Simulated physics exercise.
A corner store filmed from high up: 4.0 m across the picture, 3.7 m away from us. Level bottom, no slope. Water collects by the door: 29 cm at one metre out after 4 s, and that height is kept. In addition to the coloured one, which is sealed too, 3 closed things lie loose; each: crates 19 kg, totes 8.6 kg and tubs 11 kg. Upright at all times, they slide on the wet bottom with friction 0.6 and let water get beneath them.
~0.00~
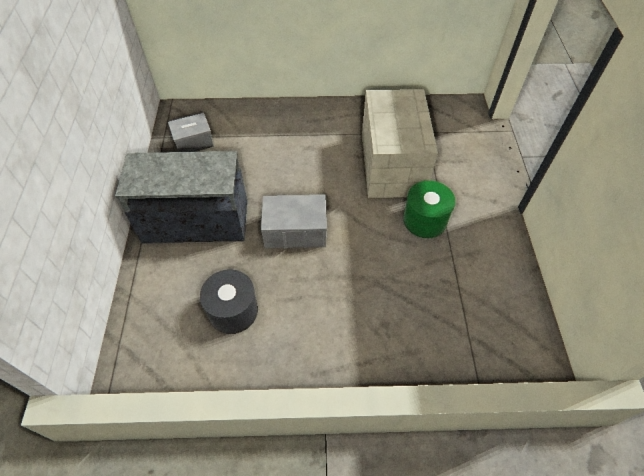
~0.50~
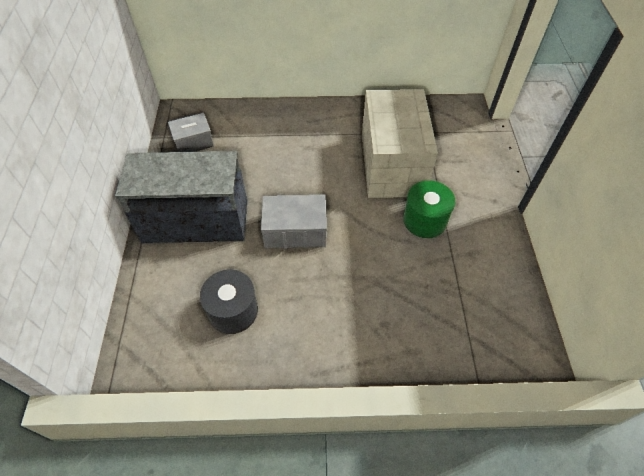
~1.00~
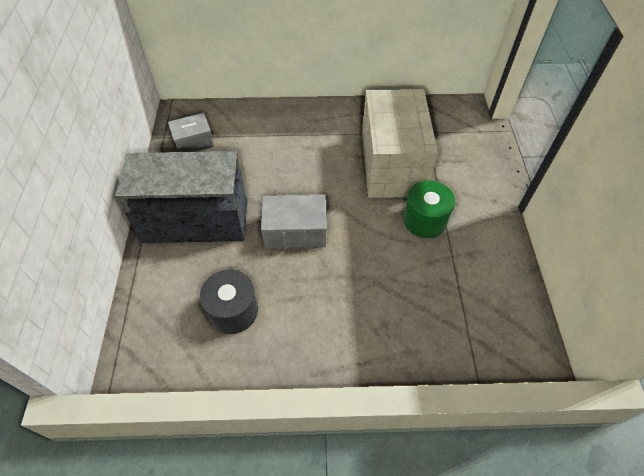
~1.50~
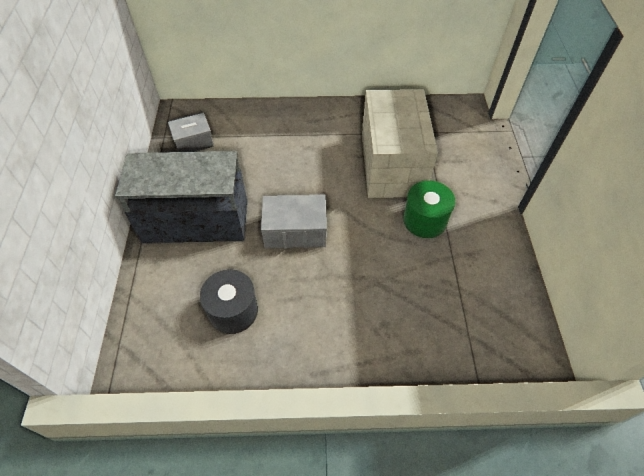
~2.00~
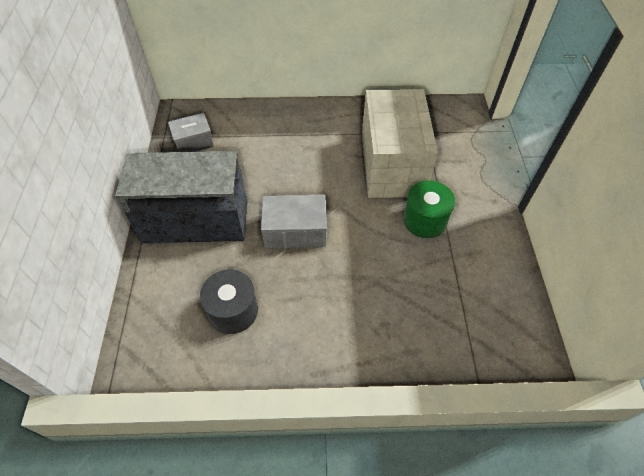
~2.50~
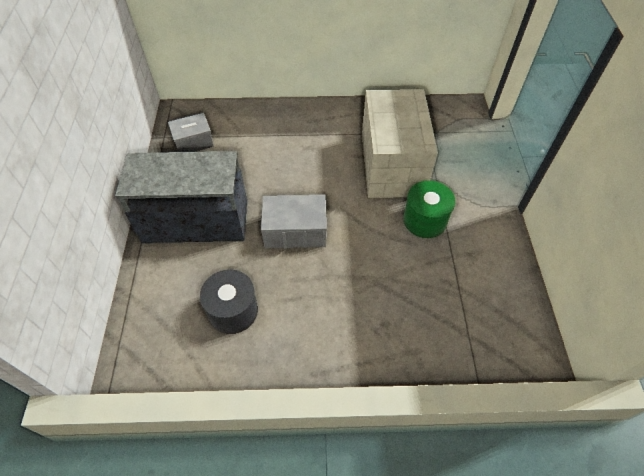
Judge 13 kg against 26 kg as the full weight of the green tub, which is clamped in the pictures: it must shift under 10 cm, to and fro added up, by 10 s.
The heavier one is still too little.
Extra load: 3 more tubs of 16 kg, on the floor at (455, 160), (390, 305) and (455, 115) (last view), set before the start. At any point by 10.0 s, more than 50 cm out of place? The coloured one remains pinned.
Taking them in turn, the first is beyond the line, the second inside the line and the third inside the line.
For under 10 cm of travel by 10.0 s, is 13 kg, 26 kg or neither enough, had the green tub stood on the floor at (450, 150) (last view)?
Result: Both fail.
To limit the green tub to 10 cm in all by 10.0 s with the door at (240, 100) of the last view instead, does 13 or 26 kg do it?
Then only the heavier mass works.
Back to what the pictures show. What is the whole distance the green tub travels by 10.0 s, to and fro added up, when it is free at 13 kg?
Adding it all up, something like 350 cm.
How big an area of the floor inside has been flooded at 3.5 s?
Wet area: Approx. 2.5 m2.
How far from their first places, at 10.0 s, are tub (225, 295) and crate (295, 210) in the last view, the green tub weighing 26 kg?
Respectively 40 and 50 cm.
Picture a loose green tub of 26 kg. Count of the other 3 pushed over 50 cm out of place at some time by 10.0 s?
I get 3.
After 3.5 s the green tub would be 5 cm from its start with 13 kg and 0 cm from its start with 26 kg; 6 cm of water round it then.
After 4.5 s the green tub would be 50 cm from its start with 13 kg and 5 cm from its start with 26 kg; 7 cm of water round it then.
After 7.0 s the green tub would be 149 cm from its start with 13 kg and 38 cm from its start with 26 kg; 7 cm of water round it then.
After 10.0 s the green tub would be 295 cm from its start with 13 kg and 53 cm from its start with 26 kg; 10 cm of water round it then.
